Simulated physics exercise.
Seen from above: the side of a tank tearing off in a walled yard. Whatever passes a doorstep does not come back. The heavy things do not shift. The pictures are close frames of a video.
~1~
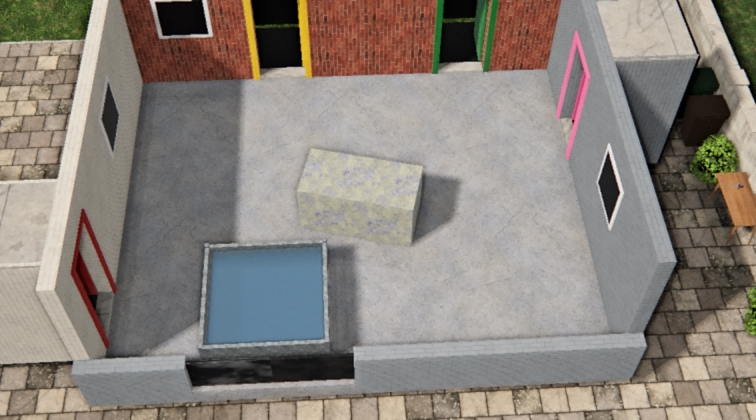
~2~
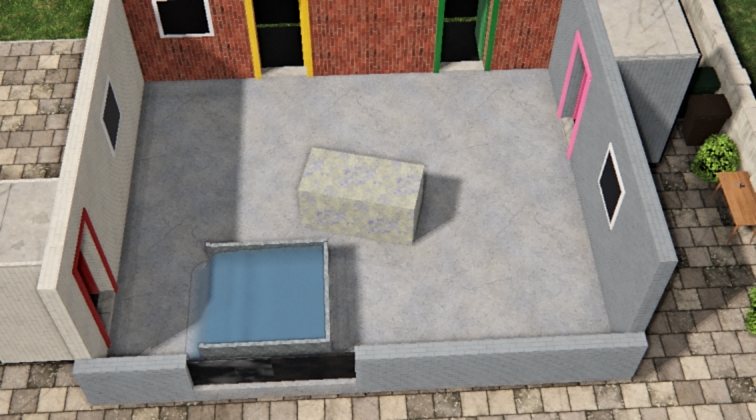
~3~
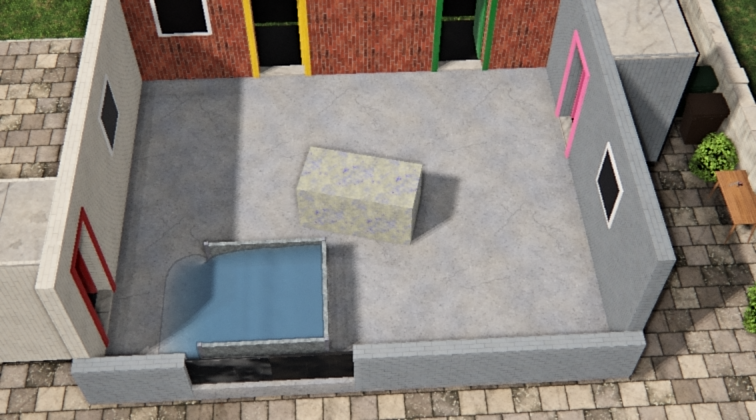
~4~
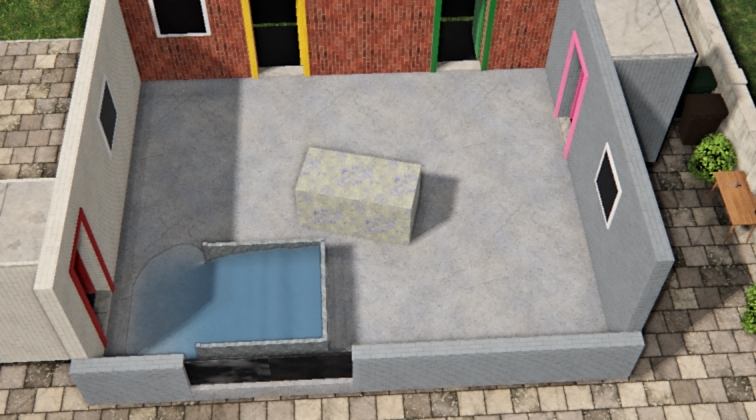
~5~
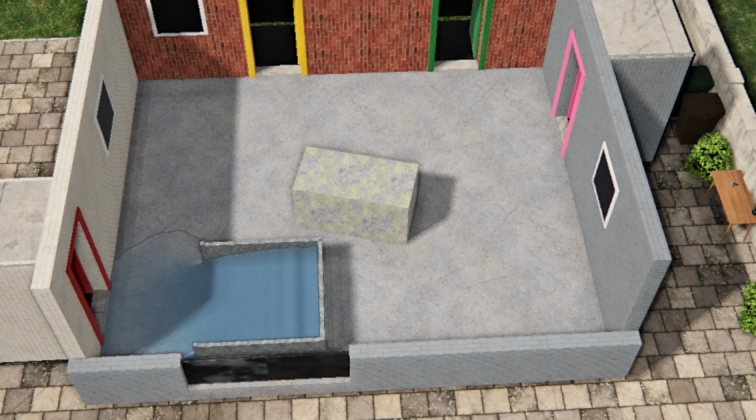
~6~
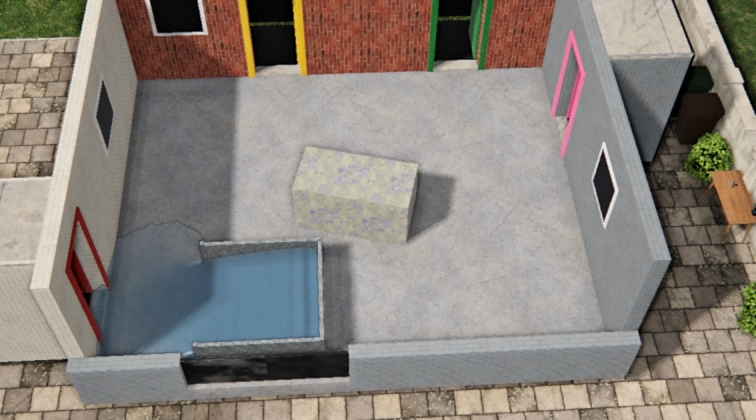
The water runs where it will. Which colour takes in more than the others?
Most goes in at the red door.
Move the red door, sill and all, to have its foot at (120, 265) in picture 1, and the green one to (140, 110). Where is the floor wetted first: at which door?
I say the red-painted one.
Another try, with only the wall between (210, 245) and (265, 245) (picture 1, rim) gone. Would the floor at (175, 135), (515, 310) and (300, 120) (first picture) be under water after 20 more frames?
As listed: Flooded, not flooded, under water.
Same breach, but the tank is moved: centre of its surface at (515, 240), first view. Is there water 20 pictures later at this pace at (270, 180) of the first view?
Verdict: Free of water.
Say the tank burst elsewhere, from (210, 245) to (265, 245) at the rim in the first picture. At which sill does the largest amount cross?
Most goes in at the door marked yellow.
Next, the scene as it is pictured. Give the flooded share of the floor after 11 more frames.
Close to 15 %.
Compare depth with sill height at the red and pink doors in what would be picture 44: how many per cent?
About 80 and 0 per cent.
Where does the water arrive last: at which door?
I say the pink door.
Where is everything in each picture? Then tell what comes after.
In the first frame, the tank at (265, 295) is whole and still.
In the second frame, the front is at a hidden place, out from the gap at (211, 308).
In the third frame, the front is at (186, 260), out from the gap at (209, 309).
In the fourth frame, water pours out at (208, 310) and has run to (157, 259).
In the fifth frame, water pours out at (206, 310) and has run to (114, 266).
In the sixth frame, water pours out at (205, 310) and has run to (116, 243).
A moment on, water covers 10 % of the floor; yellow door not reached, red door a lot in, green door not reached, pink door not reached.
Next, water covers 15 % of the floor; yellow door not reached, red door a lot in, green door not reached, pink door not reached.
Then, water covers 30 % of the floor; yellow door not reached, red door a lot in, green door not reached, pink door not reached.
Later, water covers 45 % of the floor; yellow door a trickle in, red door a lot in, green door not reached, pink door not reached.
In the end, water covers 70 % of the floor; yellow door a trickle in, red door a lot in, green door wet at the sill, nothing in, pink door a trickle in; the red door has let in the most.
